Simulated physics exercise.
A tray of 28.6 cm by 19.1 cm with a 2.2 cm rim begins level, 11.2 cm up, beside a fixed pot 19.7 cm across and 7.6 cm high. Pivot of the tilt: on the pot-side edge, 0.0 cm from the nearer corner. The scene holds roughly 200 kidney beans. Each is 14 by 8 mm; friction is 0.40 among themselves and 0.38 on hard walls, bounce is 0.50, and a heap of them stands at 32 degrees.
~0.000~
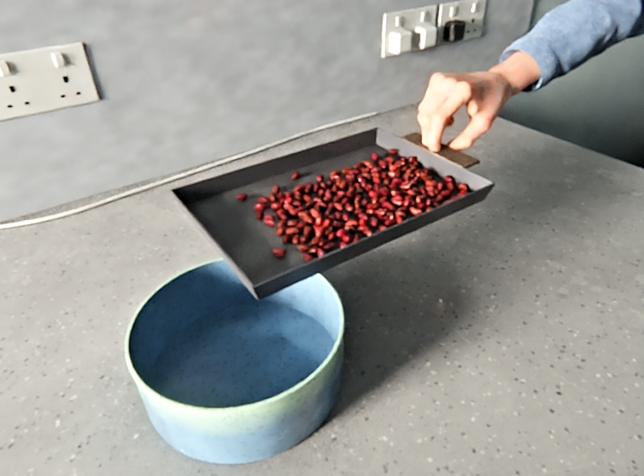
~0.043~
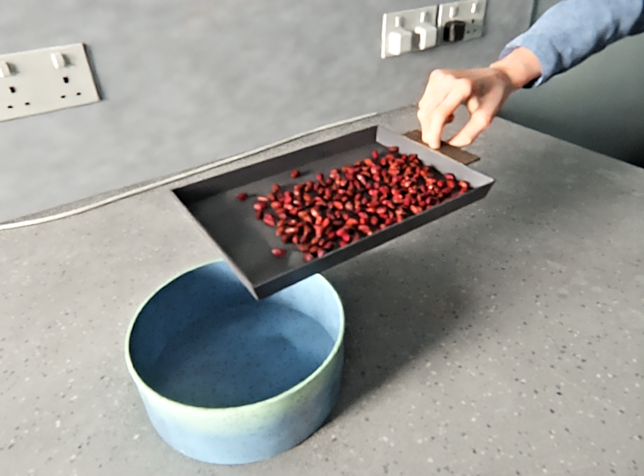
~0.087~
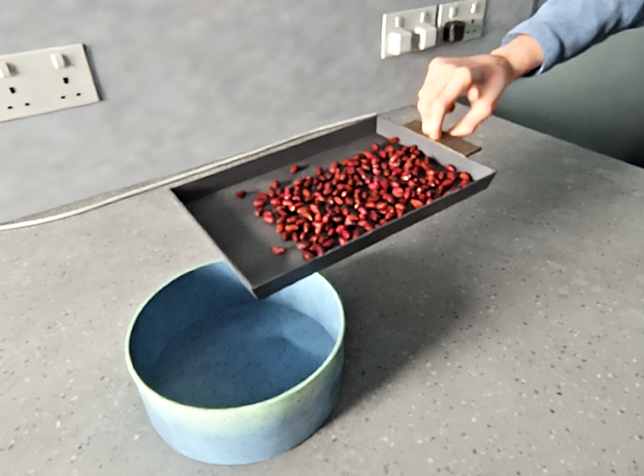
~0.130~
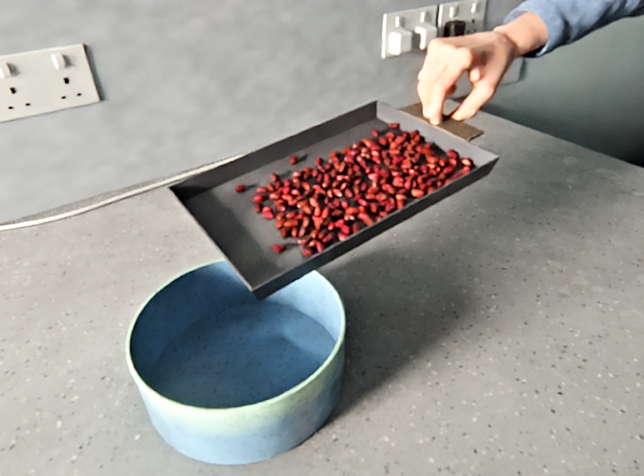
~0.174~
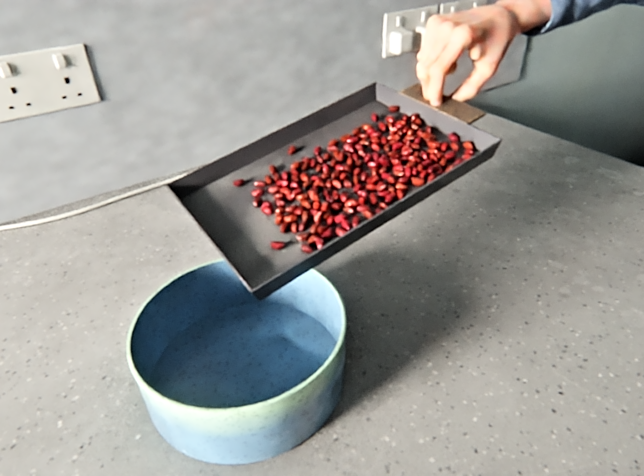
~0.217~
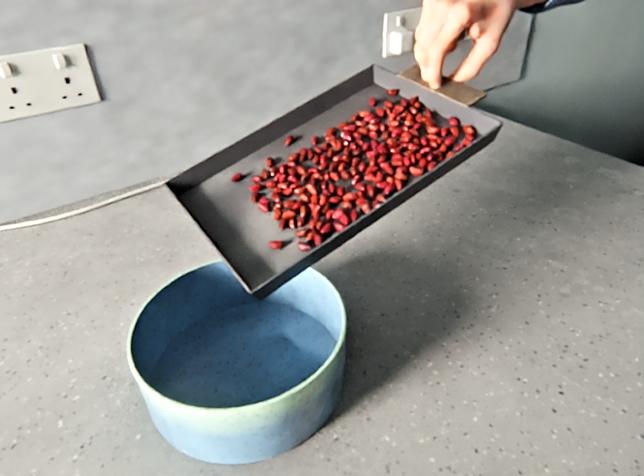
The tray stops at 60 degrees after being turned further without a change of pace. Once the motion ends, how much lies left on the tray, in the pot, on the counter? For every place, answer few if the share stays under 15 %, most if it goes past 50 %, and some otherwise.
Shares - left on the tray: Some; pot: Most; counter: Few.
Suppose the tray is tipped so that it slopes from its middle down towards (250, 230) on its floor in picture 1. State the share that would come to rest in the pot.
My best guess is some 35 per cent.
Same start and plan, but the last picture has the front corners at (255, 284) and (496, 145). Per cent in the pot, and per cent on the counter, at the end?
Final per cent - pot 55, counter 0.
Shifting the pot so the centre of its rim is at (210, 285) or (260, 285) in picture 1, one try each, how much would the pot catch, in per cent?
Around 35 per cent, then around 20 per cent.
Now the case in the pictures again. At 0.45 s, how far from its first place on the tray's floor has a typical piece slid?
3 cm.
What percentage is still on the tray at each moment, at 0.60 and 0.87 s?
The figures go 100 and then 40.
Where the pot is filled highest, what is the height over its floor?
Around 2.0 cm above the floor.
After 0.45 s, tilt 39 degrees; the tray holds 100 %, the pot 0 %.
After 0.60 s, tilt 54 degrees; the tray holds 100 %, the pot 0 %.
After 0.87 s, tilt 60 degrees; the tray holds 40 %, the pot 50 %.
At rest (2.1 s), tray 35 %, pot 60 %, counter 5 %.
